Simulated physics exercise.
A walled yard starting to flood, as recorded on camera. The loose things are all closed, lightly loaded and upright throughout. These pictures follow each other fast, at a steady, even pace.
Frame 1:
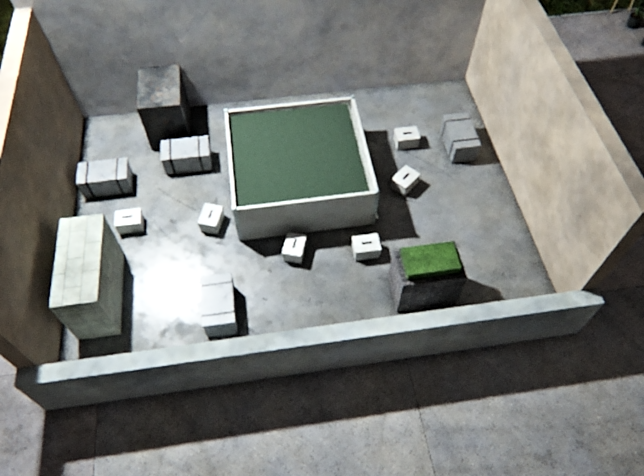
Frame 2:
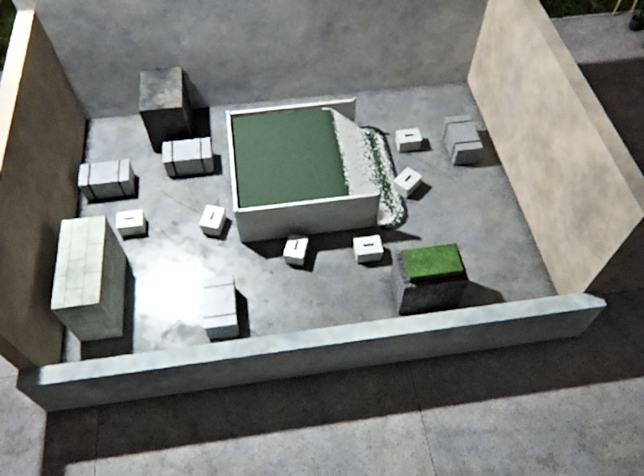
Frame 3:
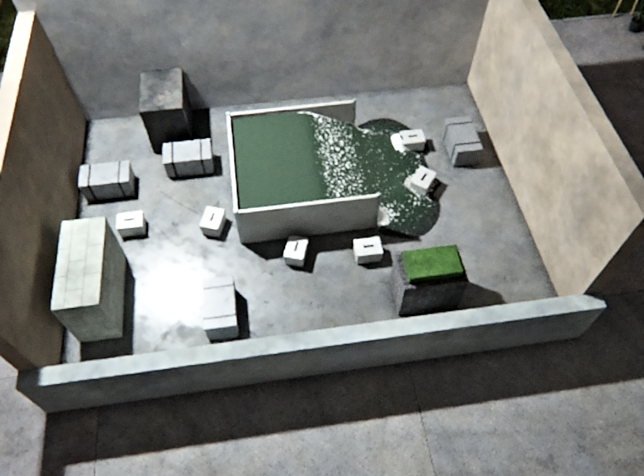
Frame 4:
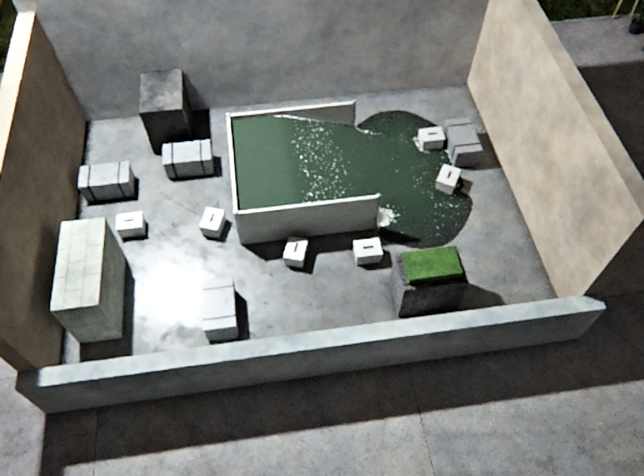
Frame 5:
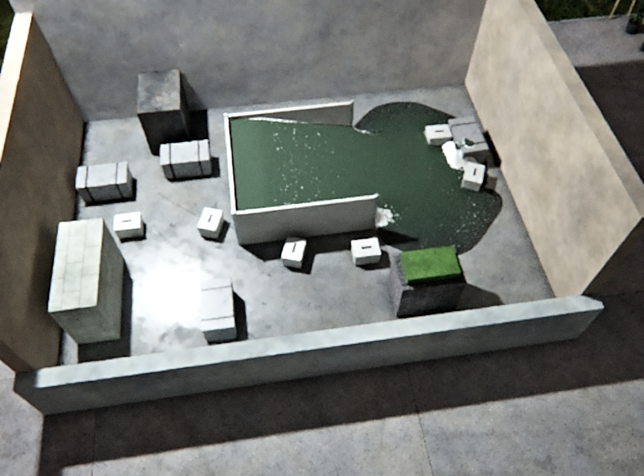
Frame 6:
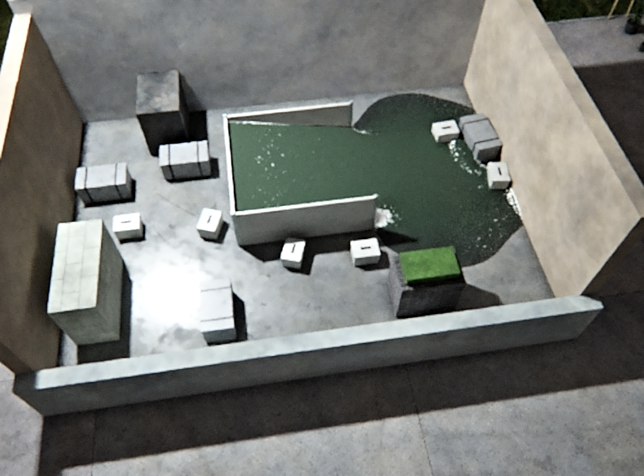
Green water pouring from the open right side of a walled tank, spreading across a concrete yard and pushing small white boxes rightward.
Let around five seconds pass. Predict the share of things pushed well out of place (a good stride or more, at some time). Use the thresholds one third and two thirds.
I'd put it between one third and two thirds.
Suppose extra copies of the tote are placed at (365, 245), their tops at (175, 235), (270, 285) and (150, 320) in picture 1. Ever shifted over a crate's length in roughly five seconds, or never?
One by one: Hardly budges; knocked well away; hardly budges.
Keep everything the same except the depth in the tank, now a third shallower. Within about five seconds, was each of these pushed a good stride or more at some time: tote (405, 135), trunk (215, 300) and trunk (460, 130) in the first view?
Taking each in turn, the answer is did it, came up short, did it.
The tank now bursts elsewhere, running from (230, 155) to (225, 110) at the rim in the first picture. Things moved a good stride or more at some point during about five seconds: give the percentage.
About 60 %.
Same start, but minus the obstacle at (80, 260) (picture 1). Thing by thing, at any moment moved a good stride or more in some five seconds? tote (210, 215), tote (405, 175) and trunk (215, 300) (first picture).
Each in the order asked: Moved little if at all; got moved a good way; got moved a good way.
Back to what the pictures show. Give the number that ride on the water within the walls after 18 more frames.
The answer would be 3.
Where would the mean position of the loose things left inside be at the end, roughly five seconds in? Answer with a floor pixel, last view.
Centre of the remaining clutter: Around (232, 229).
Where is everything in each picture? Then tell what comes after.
In the first picture, a tote at (406, 176) rests on the ground; a tote at (407, 133), on the bottom; 0 of 10 have shifted.
In the second picture, a tote at (408, 178) rests on the ground; a tote at (409, 135) rests on the ground; 0 of 10 have shifted.
In the third picture, a tote at (424, 177), on the bottom, close to its start; a tote at (413, 136), on the bottom, close to its start; 2 of 10 have shifted.
In the fourth picture, a tote at (449, 175) rests on the ground, a stride from its start; a tote at (432, 134), on the bottom, a stride from its start; 2 of 10 have shifted.
In the fifth picture, a tote at (474, 172), on the bottom, a stride from its start; a tote at (439, 132) floats, a stride from its start; 3 of 10 have shifted.
In the sixth picture, a tote at (499, 172) rests on the ground, far from its start; a tote at (446, 128), afloat, a stride from its start; 3 of 10 have shifted.
A moment on, 2 of 10 are well off their spots; 3 afloat.
Next, 3 of 10 are well off their spots; 3 afloat.
Later, 3 of 10 are well off their spots; 3 afloat.
In the end, 6 of 10 are well off their spots, and 6 have been at some point; 4 afloat.
